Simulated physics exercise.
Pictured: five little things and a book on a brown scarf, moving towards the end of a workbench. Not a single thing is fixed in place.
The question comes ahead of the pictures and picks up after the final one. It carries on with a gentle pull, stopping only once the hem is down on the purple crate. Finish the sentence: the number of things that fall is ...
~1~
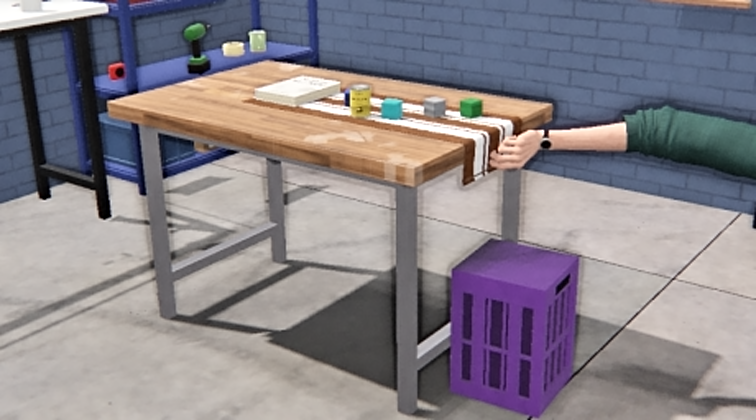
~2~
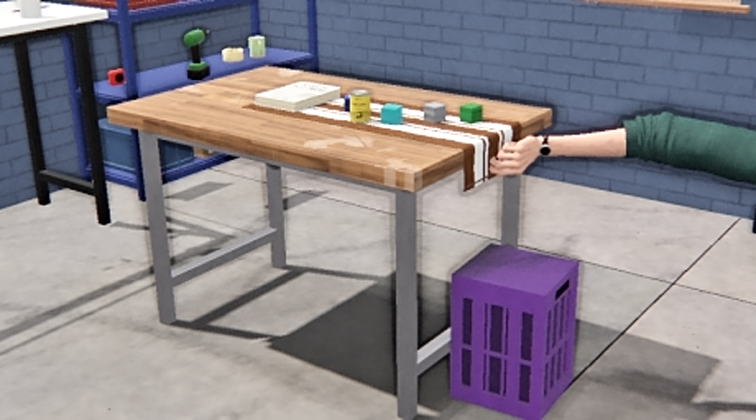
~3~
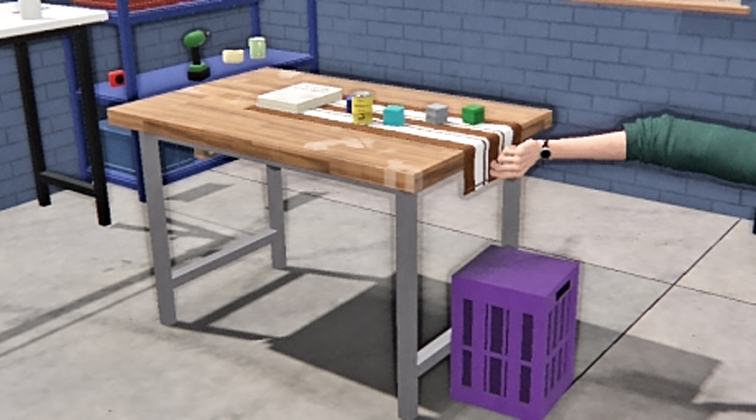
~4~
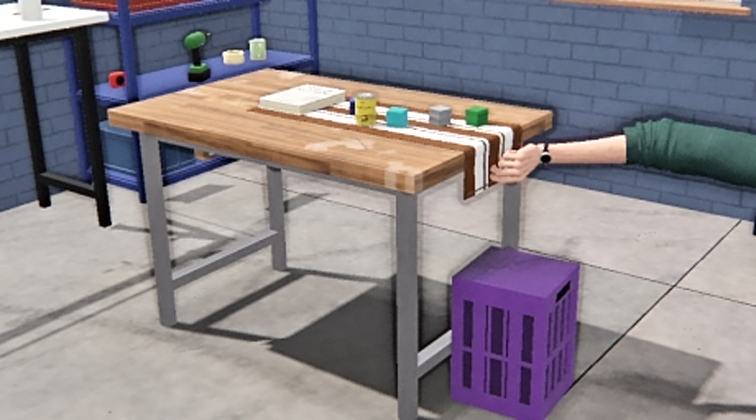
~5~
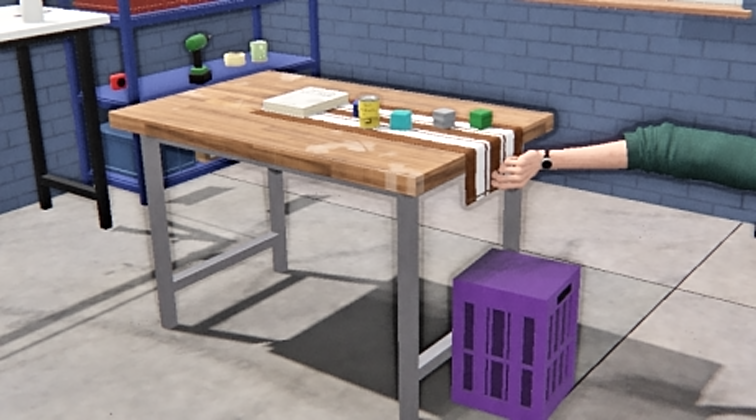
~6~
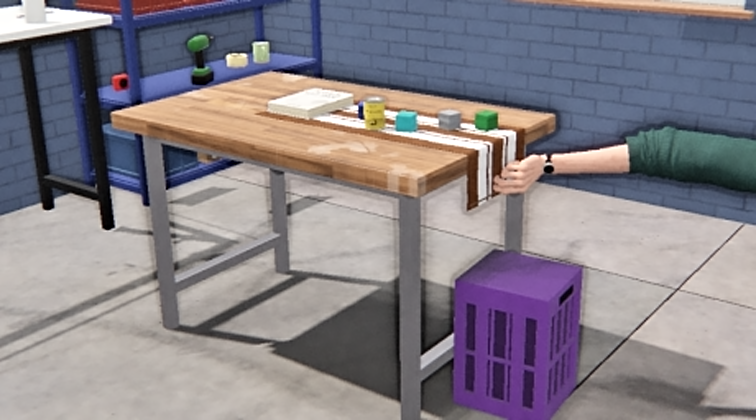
The number of things that fall is two.
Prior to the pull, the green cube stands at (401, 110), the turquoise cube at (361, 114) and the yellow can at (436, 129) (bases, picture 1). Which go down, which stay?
Outcome: The green cube is still in place, the turquoise cube is still in place, the yellow can is gone.
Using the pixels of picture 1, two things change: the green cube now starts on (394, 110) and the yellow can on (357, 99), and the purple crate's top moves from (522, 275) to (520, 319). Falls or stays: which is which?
The green cube? Lost. The yellow can? Safe.
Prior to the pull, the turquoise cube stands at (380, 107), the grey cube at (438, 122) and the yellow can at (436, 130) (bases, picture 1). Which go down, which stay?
Turquoise cube - stays aboard, grey cube - leaves the top, yellow can - leaves the top.
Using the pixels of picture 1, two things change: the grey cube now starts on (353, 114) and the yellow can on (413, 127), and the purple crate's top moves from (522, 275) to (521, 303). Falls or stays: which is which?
As for the grey cube, it stays in place; as for the yellow can, it leaves the top.
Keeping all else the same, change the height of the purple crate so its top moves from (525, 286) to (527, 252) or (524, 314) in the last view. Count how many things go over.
Over the edge: 1, then 3.
Soon after, hem near (496, 236); green cube gone.
After that, hem on the crate; green cube and grey cube gone.
In the end, hem on the crate; green cube and grey cube gone. The answer is two.
